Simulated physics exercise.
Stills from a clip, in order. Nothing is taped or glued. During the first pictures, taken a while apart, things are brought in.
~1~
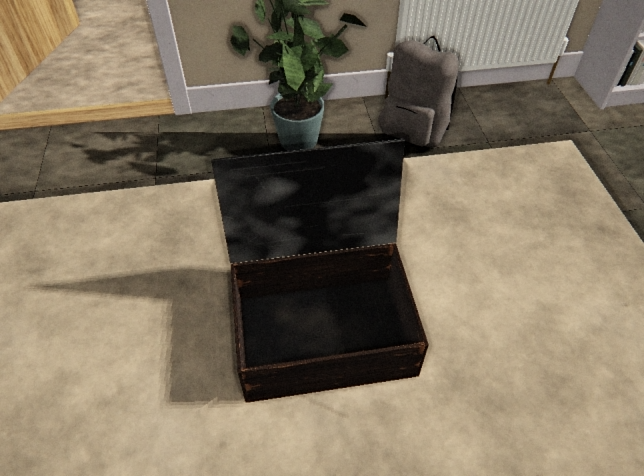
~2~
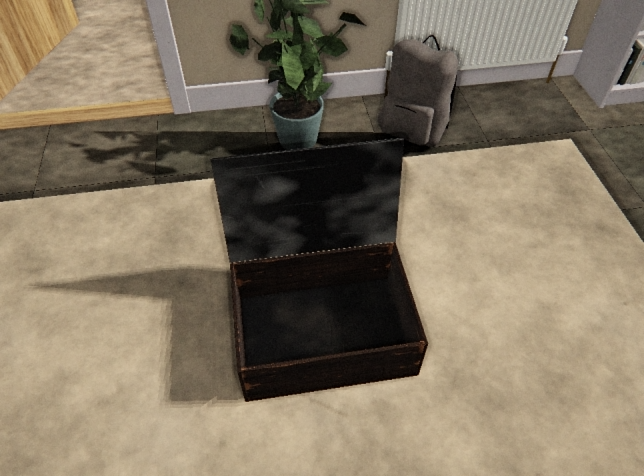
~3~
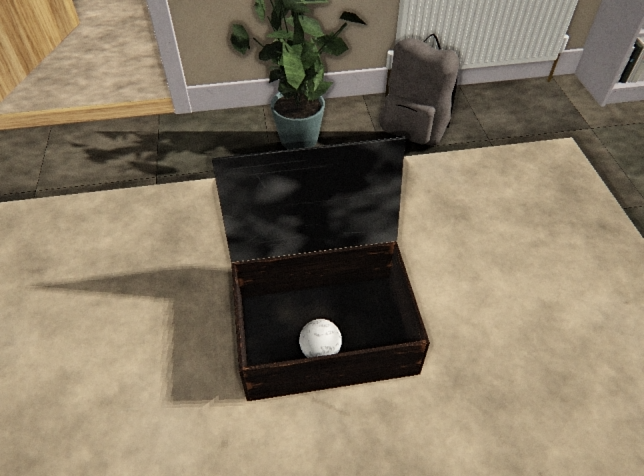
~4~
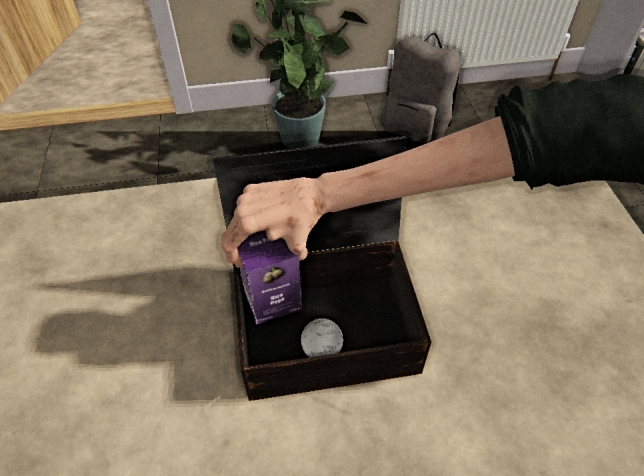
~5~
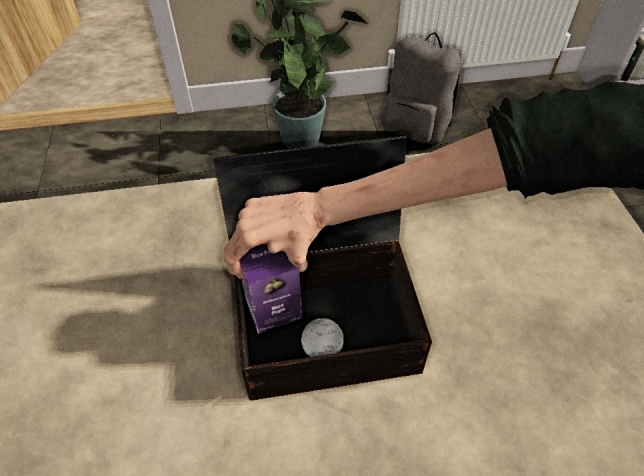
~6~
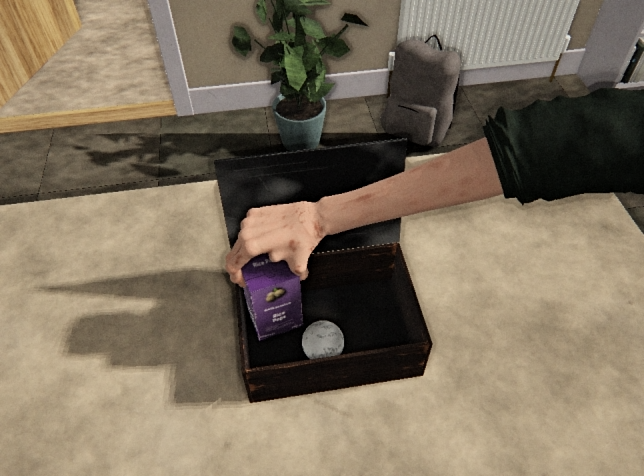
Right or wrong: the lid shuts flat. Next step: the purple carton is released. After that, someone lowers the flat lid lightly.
Wrong, the lid stays open.
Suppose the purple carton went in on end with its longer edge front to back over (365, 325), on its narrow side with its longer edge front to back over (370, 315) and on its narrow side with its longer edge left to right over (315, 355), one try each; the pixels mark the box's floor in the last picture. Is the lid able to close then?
First try leaves it partly open, second try leaves it shut, third try leaves it partly open.
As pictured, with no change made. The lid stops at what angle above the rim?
I'd put it at roughly 30°.
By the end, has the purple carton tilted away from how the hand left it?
In the end, it keeps its orientation.
Then, 1.00 s later than the last frame, lid starting down; purple carton moved about its own width near (272, 322); white ball moved about its own width.
Then, 1.80 s later than the last frame, lid 40° above the rim; purple carton moved about its own width near (272, 322); white ball moved about its own width.
When it is over, lid 29° above the rim; moved from the start, purple carton and white ball. End places, in pixels of the last picture, purple carton near (271, 322).
